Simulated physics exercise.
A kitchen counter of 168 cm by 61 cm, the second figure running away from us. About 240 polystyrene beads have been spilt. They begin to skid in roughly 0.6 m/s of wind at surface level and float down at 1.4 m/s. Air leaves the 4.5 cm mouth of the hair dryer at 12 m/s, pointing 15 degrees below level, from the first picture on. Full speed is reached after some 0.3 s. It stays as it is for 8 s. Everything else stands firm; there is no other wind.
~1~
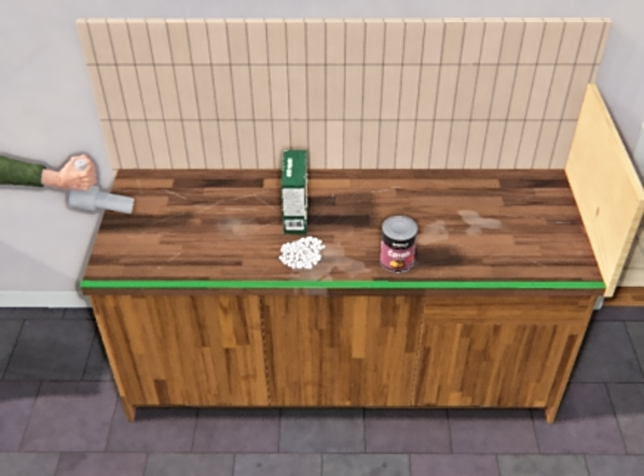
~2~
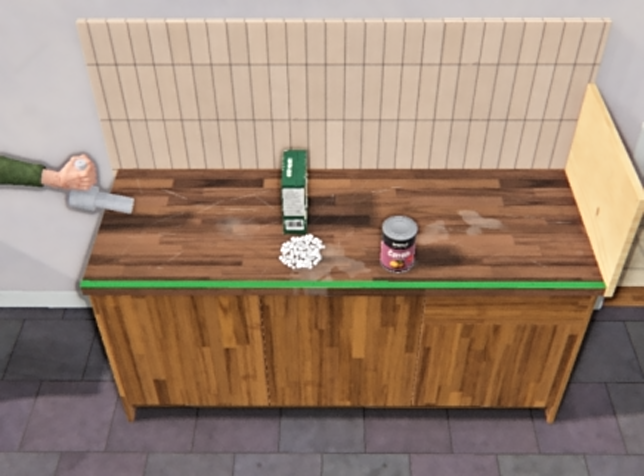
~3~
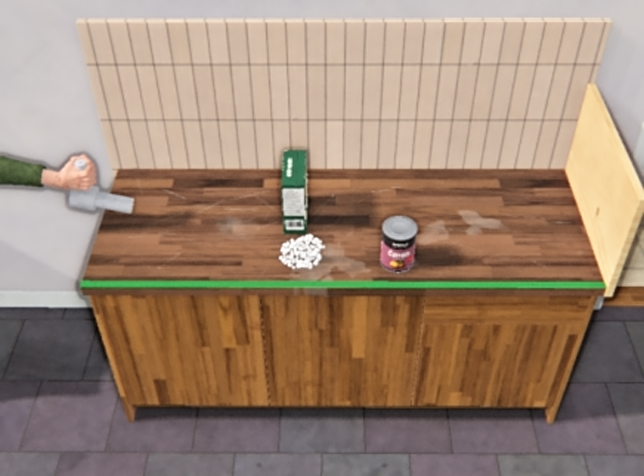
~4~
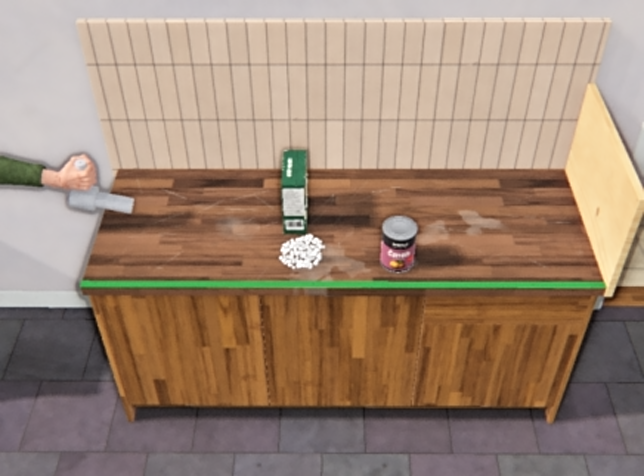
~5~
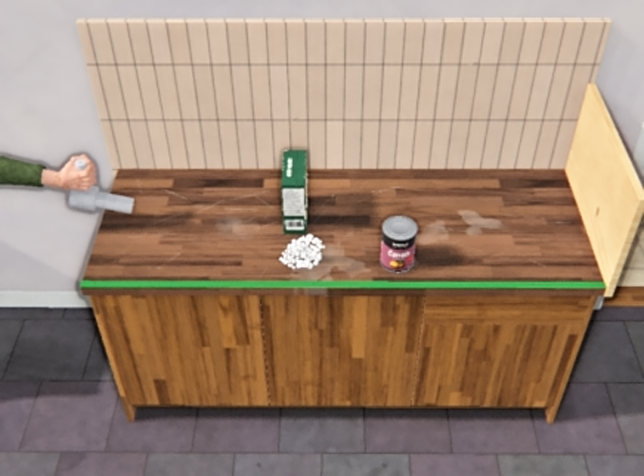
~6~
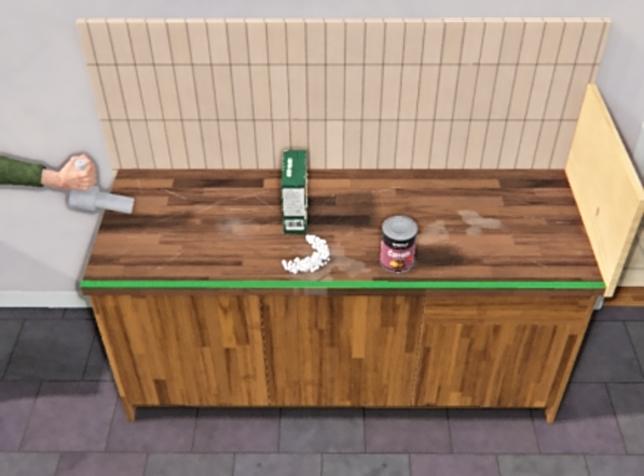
White beads lie still in a round patch on a wooden counter between a green carton and a tin, then shift rightward into a curved band, while a hand at the left holds a grey hair dryer steady.
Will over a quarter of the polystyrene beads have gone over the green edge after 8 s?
As for a quarter going over the green edge: Yes.
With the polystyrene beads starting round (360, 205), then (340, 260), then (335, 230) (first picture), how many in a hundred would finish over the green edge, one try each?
In that order: 2 %, 70 %, 10 %.
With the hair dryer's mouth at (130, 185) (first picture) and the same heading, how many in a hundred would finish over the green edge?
In that case some 80 per cent.
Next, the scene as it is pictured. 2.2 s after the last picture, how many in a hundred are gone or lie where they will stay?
About 80 %.
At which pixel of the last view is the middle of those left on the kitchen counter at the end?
At about (413, 207).
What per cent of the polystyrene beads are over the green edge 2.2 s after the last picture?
About 80 %.
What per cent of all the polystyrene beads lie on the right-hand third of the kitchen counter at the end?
Some 10 per cent.
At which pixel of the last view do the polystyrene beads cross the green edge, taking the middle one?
Near (363, 288).
Then, 1.2 s after the last picture the count stands so, 84 % are over the green edge; the middle of those still in play is near (394, 214).
Then, 2.2 s after the last picture the count stands so, 84 % are over the green edge; the middle of those still in play is near (394, 214).
Then, 4.1 s after the last picture the count stands so, 84 % are over the green edge; the middle of those still in play is near (410, 210).
Then, 7.7 s after the last picture, at the end, 84 % are over the green edge; the middle of those still in play is near (413, 207).
